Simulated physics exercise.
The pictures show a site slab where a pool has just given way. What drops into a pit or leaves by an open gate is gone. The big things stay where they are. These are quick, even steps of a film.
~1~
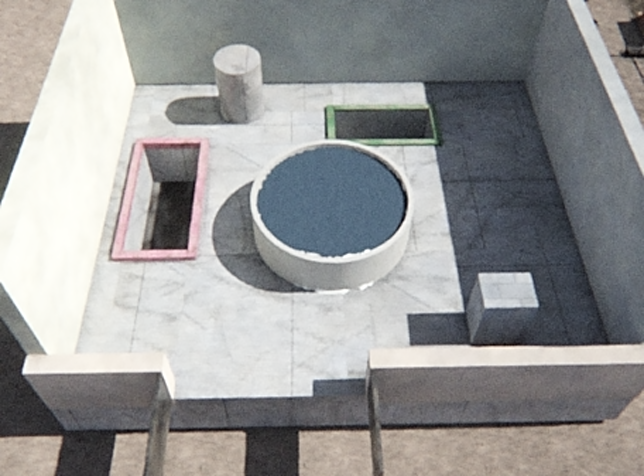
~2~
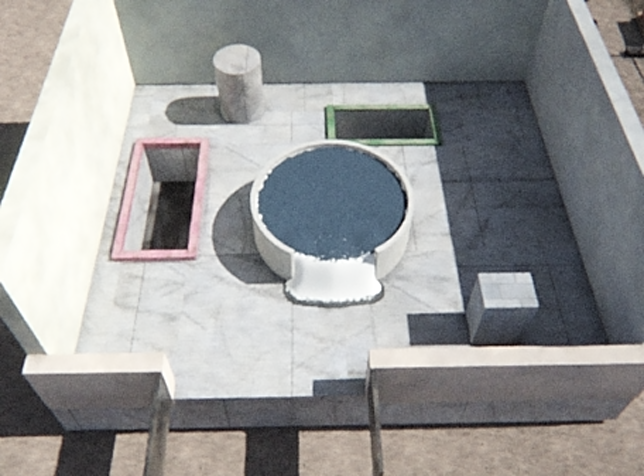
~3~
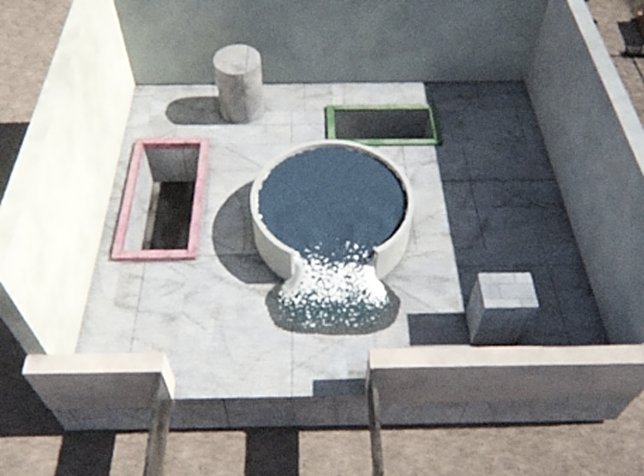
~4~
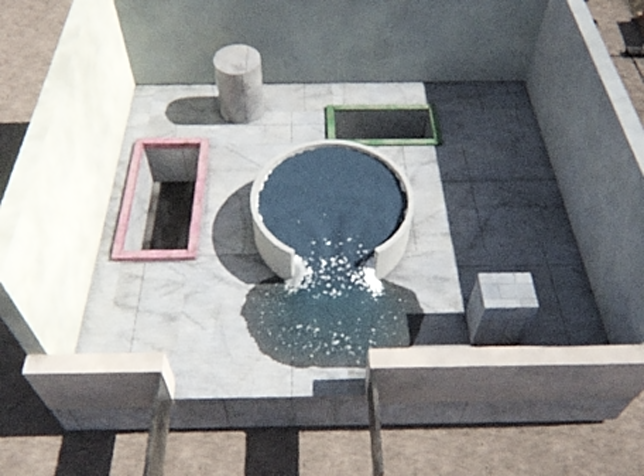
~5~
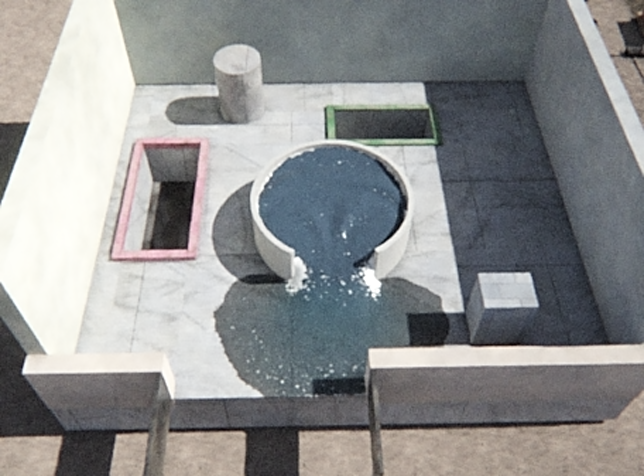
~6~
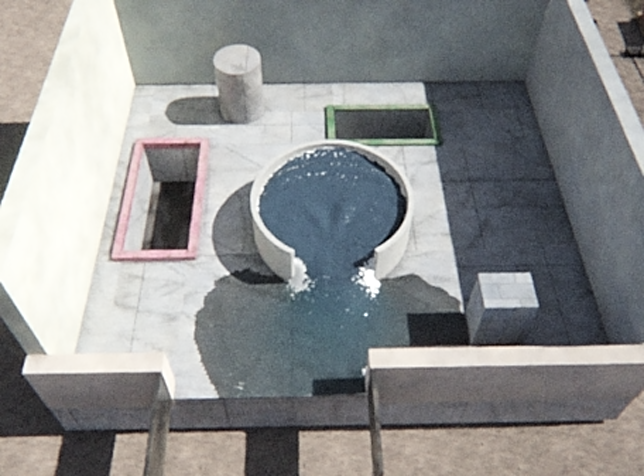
In a walled yard with pink- and green-edged pits, the front of a round white pool gave way, and blue water poured out through the gap, spreading across the pale floor toward the viewer.
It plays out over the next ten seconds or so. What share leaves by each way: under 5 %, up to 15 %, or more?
The gate takes more than 15 %; the pink pit takes less than 5 %; the green pit takes less than 5 %.
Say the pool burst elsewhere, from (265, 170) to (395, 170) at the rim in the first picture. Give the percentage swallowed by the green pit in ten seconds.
Roughly, in per cent: Green 35.
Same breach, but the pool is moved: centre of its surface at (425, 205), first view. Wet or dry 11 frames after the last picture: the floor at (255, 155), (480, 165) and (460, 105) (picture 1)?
In turn: Dry, free of water, dry.
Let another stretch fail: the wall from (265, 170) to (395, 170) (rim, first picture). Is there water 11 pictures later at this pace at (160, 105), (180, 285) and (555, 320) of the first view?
As listed: Flooded, not flooded, clear.
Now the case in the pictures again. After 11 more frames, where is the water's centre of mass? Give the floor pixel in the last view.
I would point to (347, 262).
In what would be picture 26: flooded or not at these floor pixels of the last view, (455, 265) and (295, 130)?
In turn: Under water, free of water.
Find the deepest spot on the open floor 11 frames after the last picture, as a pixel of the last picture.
I would point to (383, 376).
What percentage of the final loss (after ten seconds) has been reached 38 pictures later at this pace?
I make it 85 per cent.
A moment on, water covers 15 % of the floor; the gate 10 %, the pink pit 0 %, the green pit 0 %.
Next, water covers 20 % of the floor; the gate 23 %, the pink pit 0 %, the green pit 0 %.
Then, water covers 30 % of the floor; the gate 36 %, the pink pit 0 %, the green pit 0 %.
Later, water covers 55 % of the floor; the gate 50 %, the pink pit 0 %, the green pit 0 %.
In the end, water covers 70 % of the floor; the gate 59 %, the pink pit 0 %, the green pit 0 %.
